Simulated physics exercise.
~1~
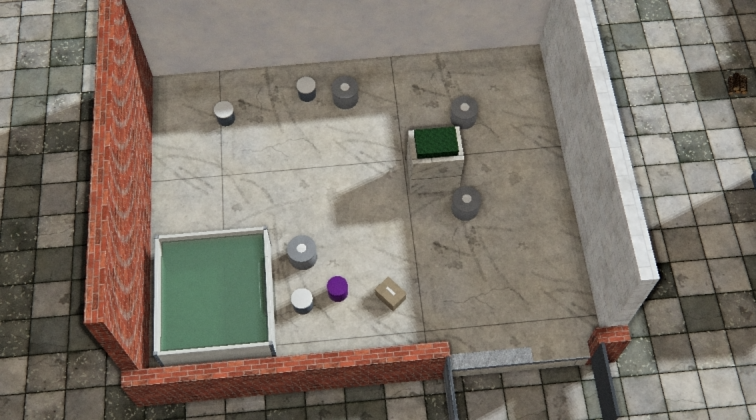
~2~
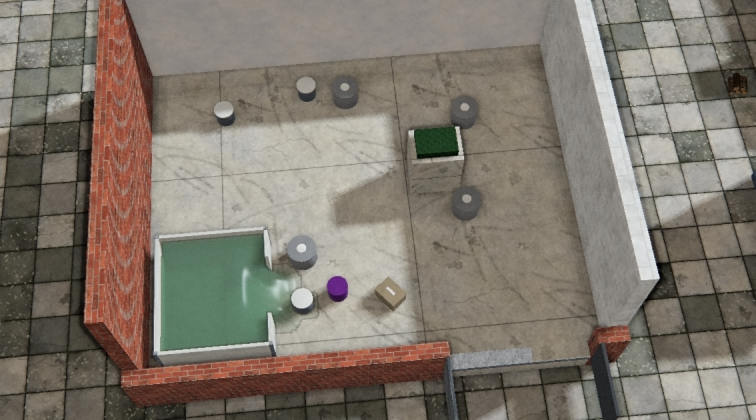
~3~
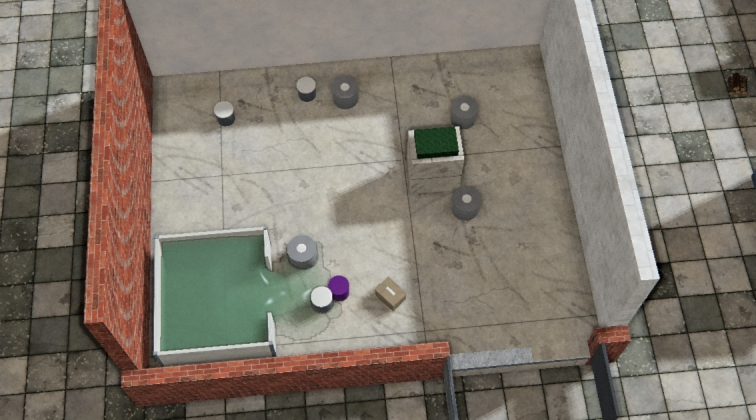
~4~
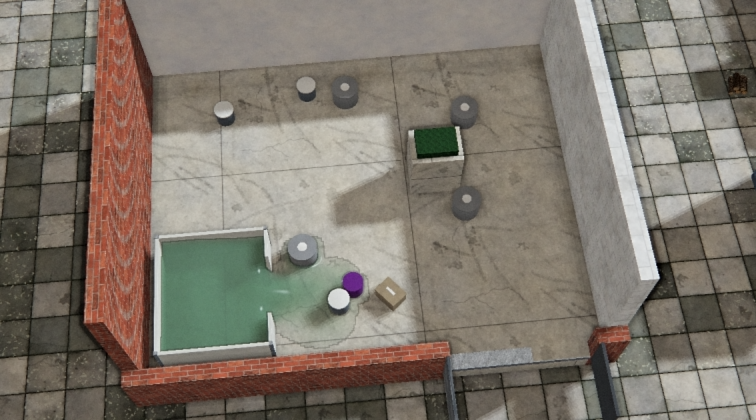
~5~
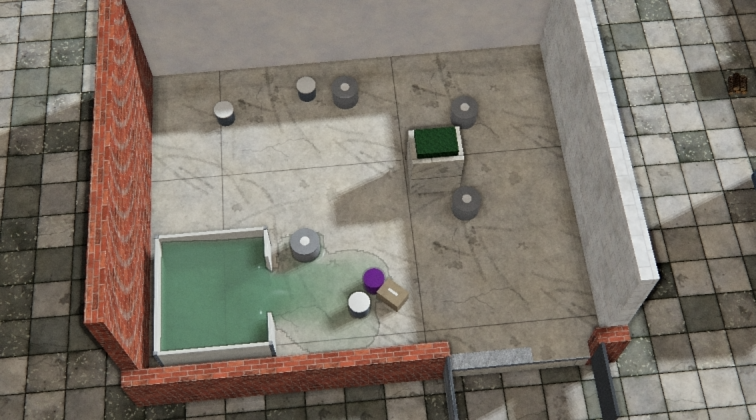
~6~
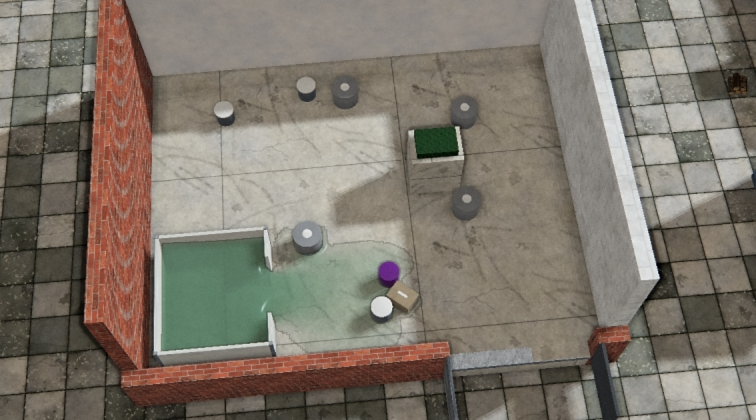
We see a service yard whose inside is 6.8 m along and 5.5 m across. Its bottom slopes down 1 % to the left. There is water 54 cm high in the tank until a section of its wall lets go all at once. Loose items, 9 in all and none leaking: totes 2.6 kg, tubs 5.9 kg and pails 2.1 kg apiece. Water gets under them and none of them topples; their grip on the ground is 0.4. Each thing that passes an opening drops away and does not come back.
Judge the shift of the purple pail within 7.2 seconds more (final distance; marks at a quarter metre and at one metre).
It moves a long way.
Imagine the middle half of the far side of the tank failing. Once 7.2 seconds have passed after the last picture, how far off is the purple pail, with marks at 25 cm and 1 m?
Note: Purple pail essentially stationary.
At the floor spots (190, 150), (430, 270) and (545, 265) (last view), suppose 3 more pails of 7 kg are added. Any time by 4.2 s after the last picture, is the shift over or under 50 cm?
In the order listed: Behind the line; across the line; across the line.
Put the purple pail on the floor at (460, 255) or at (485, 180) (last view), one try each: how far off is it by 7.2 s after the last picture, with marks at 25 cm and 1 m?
Taken in turn, it is carried a long way and then is carried a long way.
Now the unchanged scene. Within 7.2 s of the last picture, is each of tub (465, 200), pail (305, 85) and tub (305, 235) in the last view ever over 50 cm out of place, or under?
The first topped the threshold, the second never reached the threshold, and the third topped the threshold.
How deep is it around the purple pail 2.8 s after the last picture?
Roughly 12 cm deep.
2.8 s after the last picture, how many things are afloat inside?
Total: 3.
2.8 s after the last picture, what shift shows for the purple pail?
Roughly 400 centimetres by that point.
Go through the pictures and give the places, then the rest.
In the first frame, the purple pail at (337, 286) rests on the ground; water covers 2.7 m2; 0 of 9 have shifted.
In the second frame, the purple pail at (337, 286), on the bottom; water covers 3.2 m2; 0 of 9 have shifted.
In the third frame, the purple pail at (339, 285), on the bottom; 3.7 m2 under water; 1 of 9 have shifted.
In the fourth frame, the purple pail at (353, 282) rests on the ground, 25 cm from its start; water covers 4.4 m2; 2 of 9 have shifted.
In the fifth frame, the purple pail at (374, 278), on the bottom, 57 cm from its start; water covers 5.2 m2; 3 of 9 have shifted.
In the sixth frame, the purple pail at (389, 271), on the bottom, 82 cm from its start; 6.2 m2 under water; 4 of 9 have shifted.
Then, 0.9 s after the last picture the purple pail is near (506, 233), 2.8 m from its start, afloat; 0 of 9 are out; 1 afloat.
Then, 2.8 s after the last picture the purple pail is near (554, 184), 3.8 m from its start, afloat; 1 of 9 are out; 3 afloat.
Then, 4.8 s after the last picture the purple pail is near (513, 93), 4.5 m from its start, afloat; 2 of 9 are out; 2 afloat.
Then, 7.2 s after the last picture the purple pail is near (481, 50), 4.9 m from its start, afloat; 2 of 9 are out; 4 afloat.
